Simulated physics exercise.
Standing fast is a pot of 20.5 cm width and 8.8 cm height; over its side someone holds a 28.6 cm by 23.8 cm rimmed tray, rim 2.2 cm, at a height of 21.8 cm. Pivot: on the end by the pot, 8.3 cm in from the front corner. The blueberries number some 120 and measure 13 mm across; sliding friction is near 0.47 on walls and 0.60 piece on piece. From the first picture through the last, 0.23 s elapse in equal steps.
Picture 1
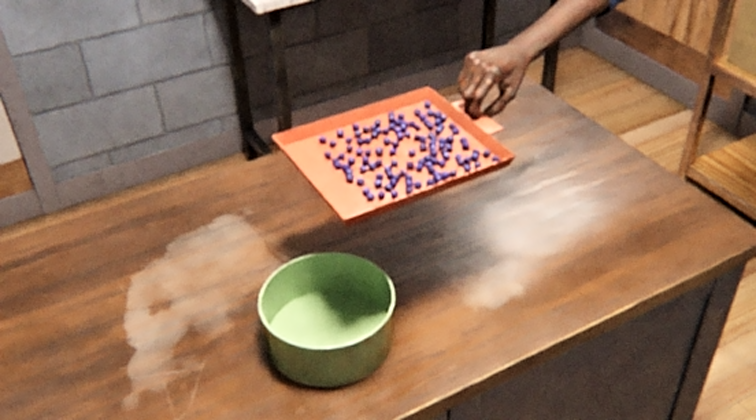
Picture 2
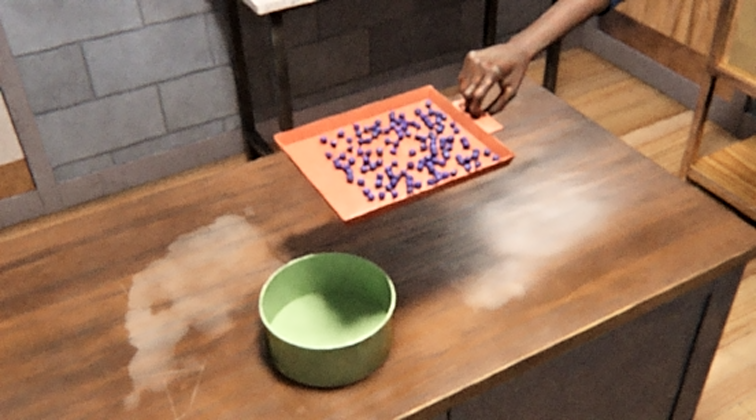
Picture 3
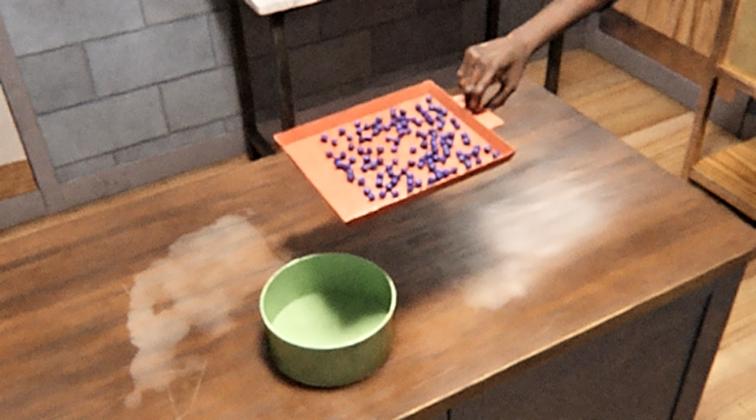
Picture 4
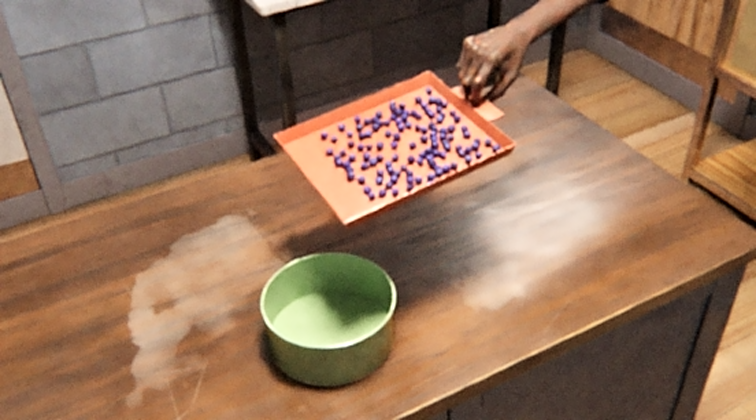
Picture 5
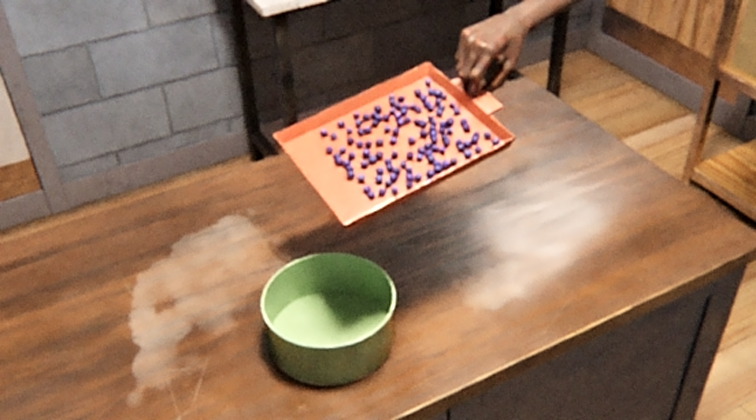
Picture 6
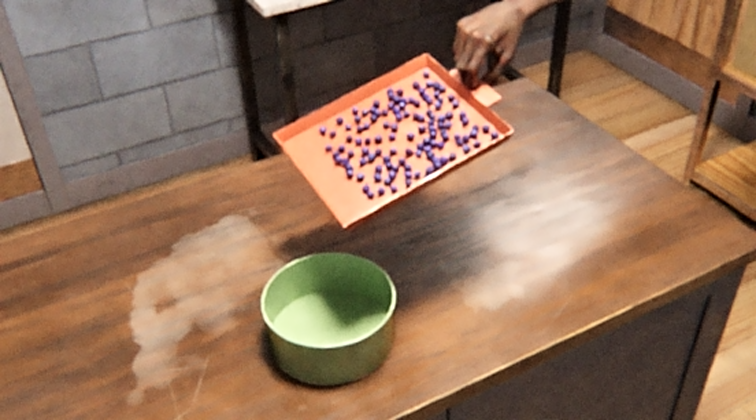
A hand reaches in from the upper right, gripping the handle of an orange rimmed tray scattered with small blue-purple berries, seen from above at an angle. Below the tray, a round green pot stands on a worn brown wooden counter with pale patches, before a grey block wall. The hand slowly tilts the tray slightly, raising its far side while the near left corner sits lowest; the berries barely shift.
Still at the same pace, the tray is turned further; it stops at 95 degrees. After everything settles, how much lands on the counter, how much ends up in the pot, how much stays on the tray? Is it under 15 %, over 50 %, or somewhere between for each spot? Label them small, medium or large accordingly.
Counter - small, pot - large, tray - small.
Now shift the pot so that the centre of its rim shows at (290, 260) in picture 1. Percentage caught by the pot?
With the pot there, close to 50 per cent.
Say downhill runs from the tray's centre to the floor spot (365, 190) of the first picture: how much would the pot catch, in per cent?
Something like 100 in a hundred.
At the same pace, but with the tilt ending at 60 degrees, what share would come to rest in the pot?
15 percent.
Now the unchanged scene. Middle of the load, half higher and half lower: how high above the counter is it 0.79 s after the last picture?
Roughly 24 centimetres.
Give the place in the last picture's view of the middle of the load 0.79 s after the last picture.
Load centre est.: (330, 202) px.
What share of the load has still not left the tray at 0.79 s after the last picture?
I'd say close to 80 per cent.
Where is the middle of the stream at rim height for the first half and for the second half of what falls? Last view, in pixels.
First near (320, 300), later near (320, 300).
Then, 0.47 s after the last picture, tilt 52 degrees; the tray holds 100 %, the pot 0 %.
Then, 0.79 s after the last picture, tilt 79 degrees; the tray holds 80 %, the pot 10 %.
Then, 1.20 s after the last picture, tilt 95 degrees; the tray holds 5 %, the pot 75 %.
In the end, counter 5 %, pot 95 %, tray 0 %.
